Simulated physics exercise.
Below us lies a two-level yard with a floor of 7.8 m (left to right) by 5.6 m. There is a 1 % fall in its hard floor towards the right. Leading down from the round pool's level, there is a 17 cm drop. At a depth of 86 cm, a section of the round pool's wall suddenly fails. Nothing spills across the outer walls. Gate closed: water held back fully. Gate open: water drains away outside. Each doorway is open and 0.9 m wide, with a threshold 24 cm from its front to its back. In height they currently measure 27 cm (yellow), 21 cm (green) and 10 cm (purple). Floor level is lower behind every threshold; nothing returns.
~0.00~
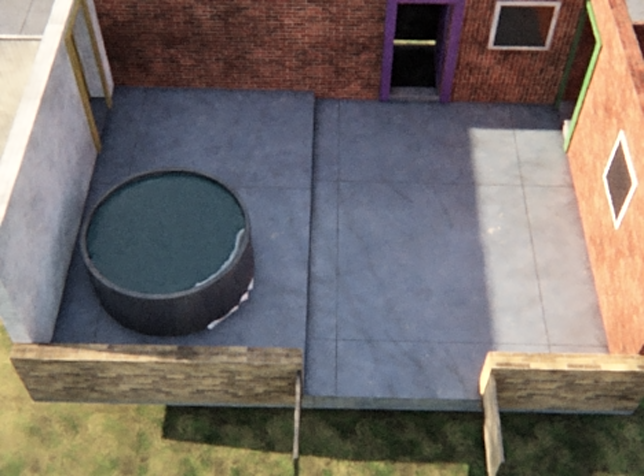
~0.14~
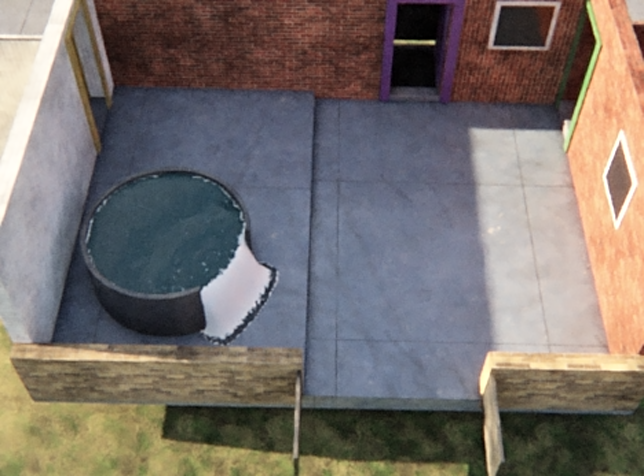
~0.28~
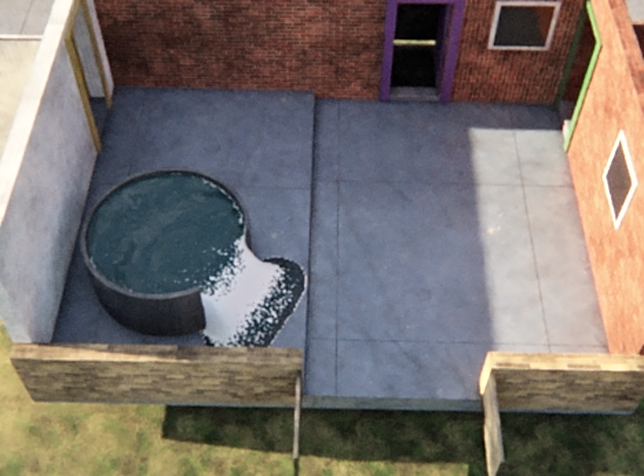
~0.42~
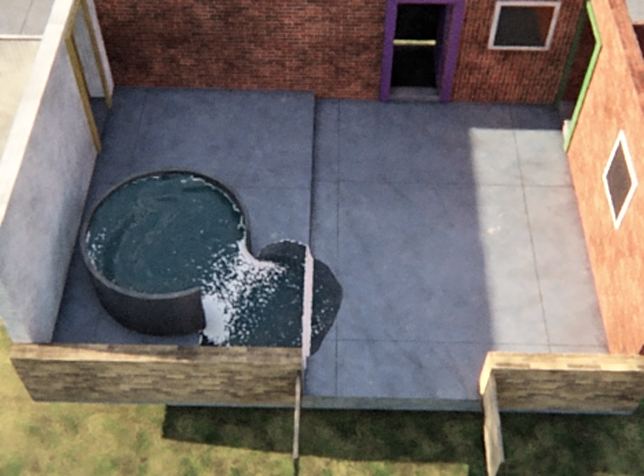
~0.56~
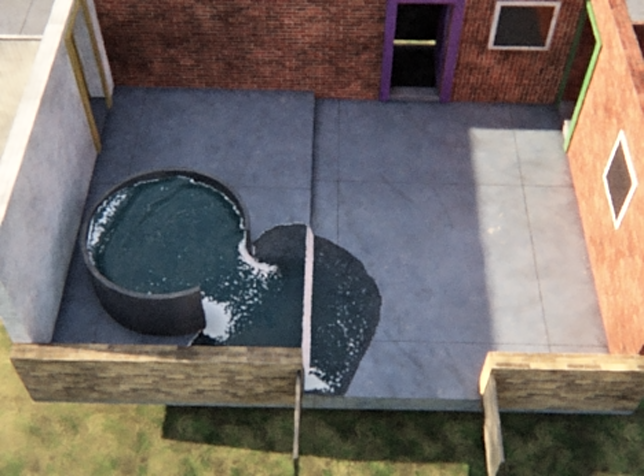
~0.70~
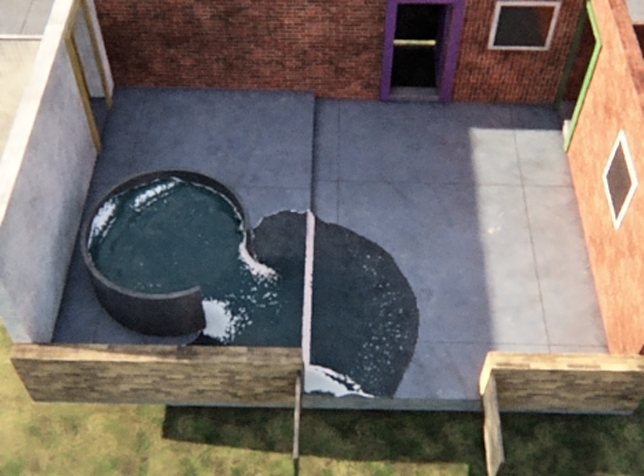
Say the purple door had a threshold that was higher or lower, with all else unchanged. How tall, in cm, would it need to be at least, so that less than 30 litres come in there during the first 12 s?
It would need to be roughly 7 cm tall.
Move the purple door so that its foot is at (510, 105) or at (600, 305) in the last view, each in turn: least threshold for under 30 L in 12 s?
Around 17 and 24 cm respectively.
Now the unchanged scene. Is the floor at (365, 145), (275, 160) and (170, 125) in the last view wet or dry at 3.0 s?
Going in order: Untouched, untouched, untouched.
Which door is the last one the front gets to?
That would be the yellow one.
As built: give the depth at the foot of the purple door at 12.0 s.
It comes to about 10.0 centimetres deep.
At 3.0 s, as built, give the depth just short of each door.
Door by door in cm - yellow 0, green 0, purple 0.
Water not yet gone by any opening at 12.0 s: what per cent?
Roughly 66 percent of the water remains.
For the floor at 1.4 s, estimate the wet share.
Wet share: Near 30 %.
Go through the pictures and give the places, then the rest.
The round pool at (167, 232) is whole and still, 86 cm deep; the purple door at (419, 56) is dry, in the first frame.
Water pours out at (234, 287) and has run 0.4 m, to (231, 337); about 10 cm deep outside, 86 cm at the back, in the second frame.
Water pours out at (235, 290) and has run 0.8 m, to a hidden place; about 11 cm deep outside, 86 cm at the back, in the third frame.
Water pours out at (235, 291) and has run 1.3 m, to a hidden place; about 10 cm deep outside, 84 cm at the back, in the fourth frame.
The gap is at (235, 292), the front 2.0 m out at a hidden place; the back of the round pool holds 76 cm, in the fifth frame.
The front is at a hidden place, 2.5 m from the gap at (235, 291); 6.1 m2 of floor is wet, 70 cm left at the back; the purple door at (419, 56), 5.2 m from the gap, is still 3.3 m from the nearest water, in the sixth frame.
After 1.4 s water covers 30 % of the floor, deepest (46 cm) near (273, 360); it has not reached the purple door.
After 3.0 s water covers 45 % of the floor, deepest (39 cm) near (607, 352); it has not reached the purple door.
After 12.0 s water covers 75 % of the floor, deepest (12 cm) near (582, 232); 10 cm at the purple door, 3 litres in over its 10 cm threshold.
At the purple door as built, the water arrived by 4.6 s and peaked near 11 cm at 11.2 s.
Run again over the same 12 s with other heights there, 53 litres in over 5.5 cm, 23 litres over 7.5 cm. The limit of 30 litres is kept from about 7 cm up.
